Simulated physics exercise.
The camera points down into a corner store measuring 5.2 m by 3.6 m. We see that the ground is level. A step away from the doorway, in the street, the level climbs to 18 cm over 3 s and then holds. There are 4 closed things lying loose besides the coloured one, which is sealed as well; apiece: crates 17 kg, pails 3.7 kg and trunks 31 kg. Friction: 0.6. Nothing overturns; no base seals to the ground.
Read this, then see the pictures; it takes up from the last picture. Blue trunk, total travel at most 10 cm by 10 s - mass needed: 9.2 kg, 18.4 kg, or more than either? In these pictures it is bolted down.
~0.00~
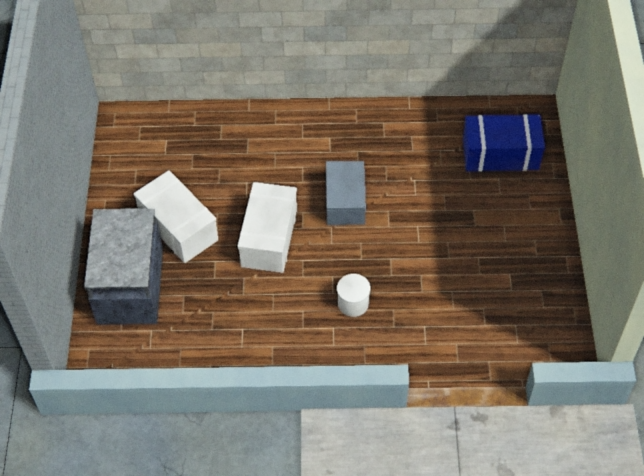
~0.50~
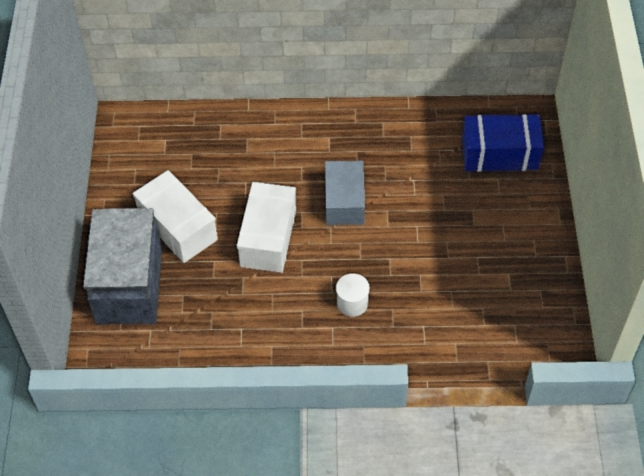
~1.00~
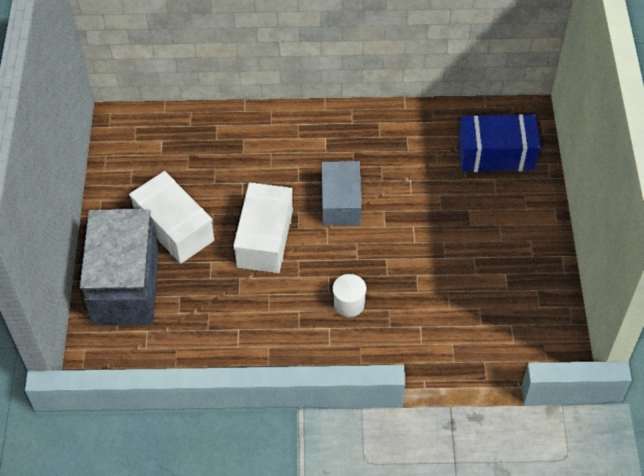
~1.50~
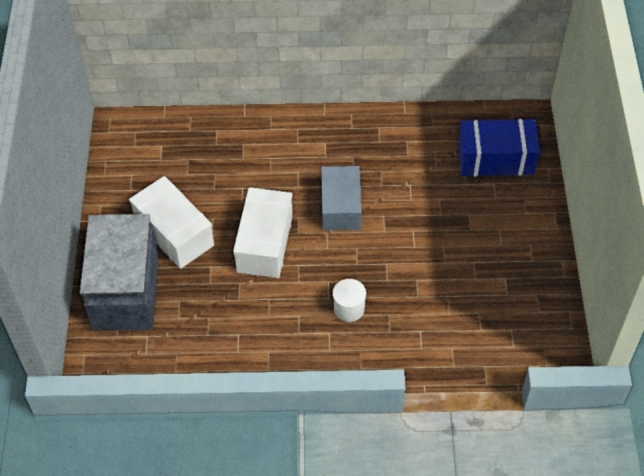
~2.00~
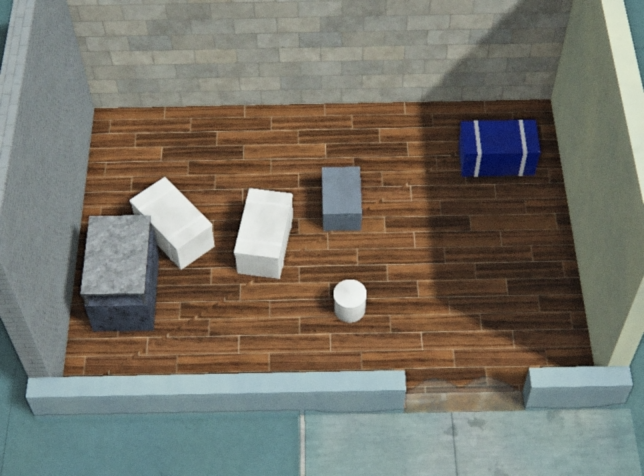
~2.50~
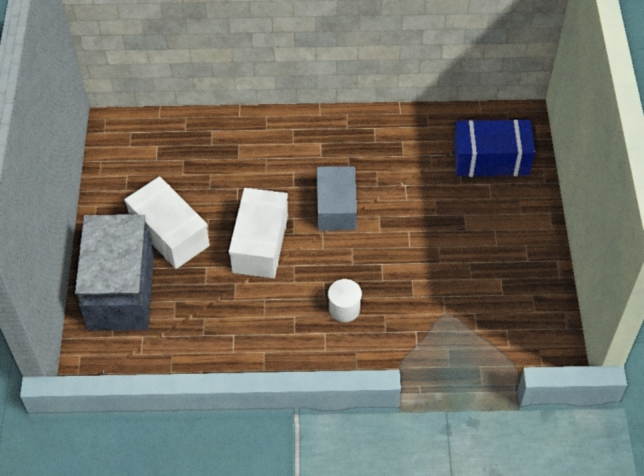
No mass offered succeeds.
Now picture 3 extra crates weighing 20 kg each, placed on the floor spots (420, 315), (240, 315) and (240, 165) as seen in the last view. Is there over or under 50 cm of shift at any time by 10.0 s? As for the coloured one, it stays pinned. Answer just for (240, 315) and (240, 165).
Those two come out inside the line and inside the line, in that order.
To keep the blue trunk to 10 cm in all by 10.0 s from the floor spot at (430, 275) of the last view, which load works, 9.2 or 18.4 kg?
Result: Both fail.
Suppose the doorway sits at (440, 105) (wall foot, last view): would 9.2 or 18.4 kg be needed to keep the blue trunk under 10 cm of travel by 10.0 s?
For that position, nothing offered succeeds.
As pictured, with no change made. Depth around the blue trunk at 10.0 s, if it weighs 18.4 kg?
Around 10 cm.
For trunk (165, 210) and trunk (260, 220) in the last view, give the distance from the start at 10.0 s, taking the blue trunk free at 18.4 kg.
0 cm, 0 cm.
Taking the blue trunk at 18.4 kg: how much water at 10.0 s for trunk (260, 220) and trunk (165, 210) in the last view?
I'd put it at 3 cm and 1 cm respectively.
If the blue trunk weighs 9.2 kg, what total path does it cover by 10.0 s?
Adding it all up, something like 200 cm.
After 3.5 s the blue trunk would be 0 cm from its start with 9.2 kg and 0 cm from its start with 18.4 kg; 0 cm of water round it then.
After 4.5 s the blue trunk would be 2 cm from its start with 9.2 kg and 0 cm from its start with 18.4 kg; 3 cm of water round it then.
After 7.0 s the blue trunk would be 37 cm from its start with 9.2 kg and 50 cm from its start with 18.4 kg; 10 cm of water round it then.
After 10.0 s the blue trunk would be 126 cm from its start with 9.2 kg and 79 cm from its start with 18.4 kg; 10 cm of water round it then.
